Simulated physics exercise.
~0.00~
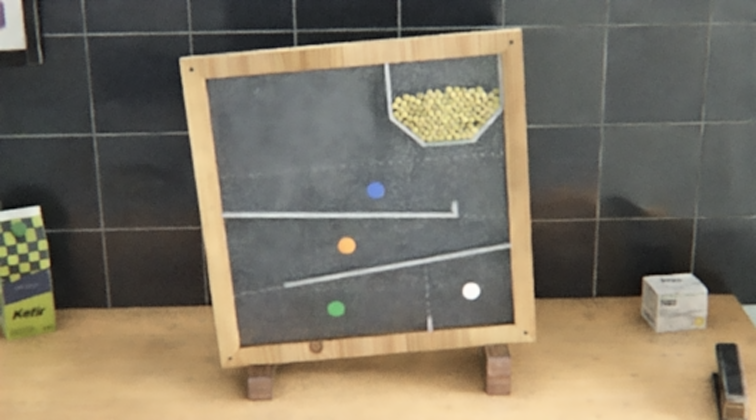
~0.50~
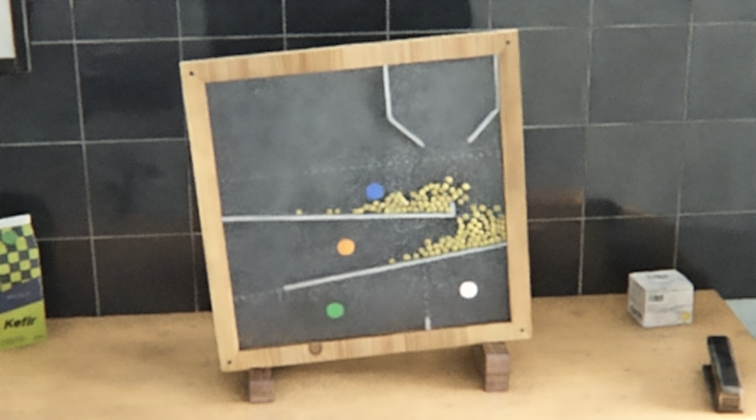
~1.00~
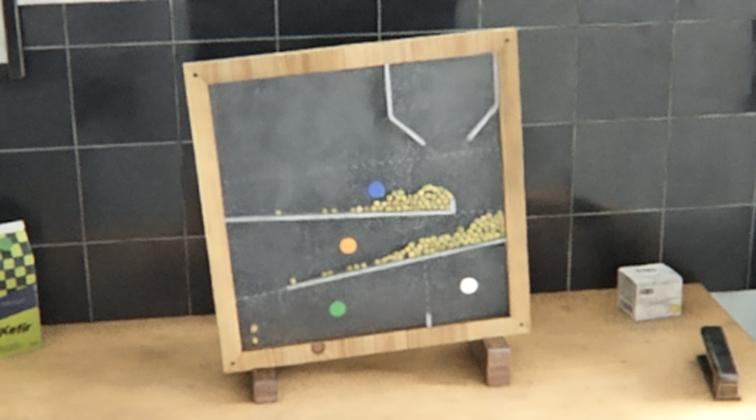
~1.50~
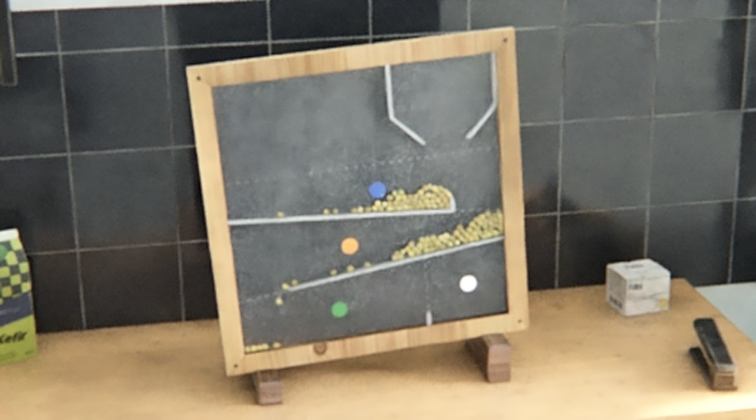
Yellowish beans dropping from a hopper in a wood-framed board, piling on two ledges, a few trickling to the bottom left.
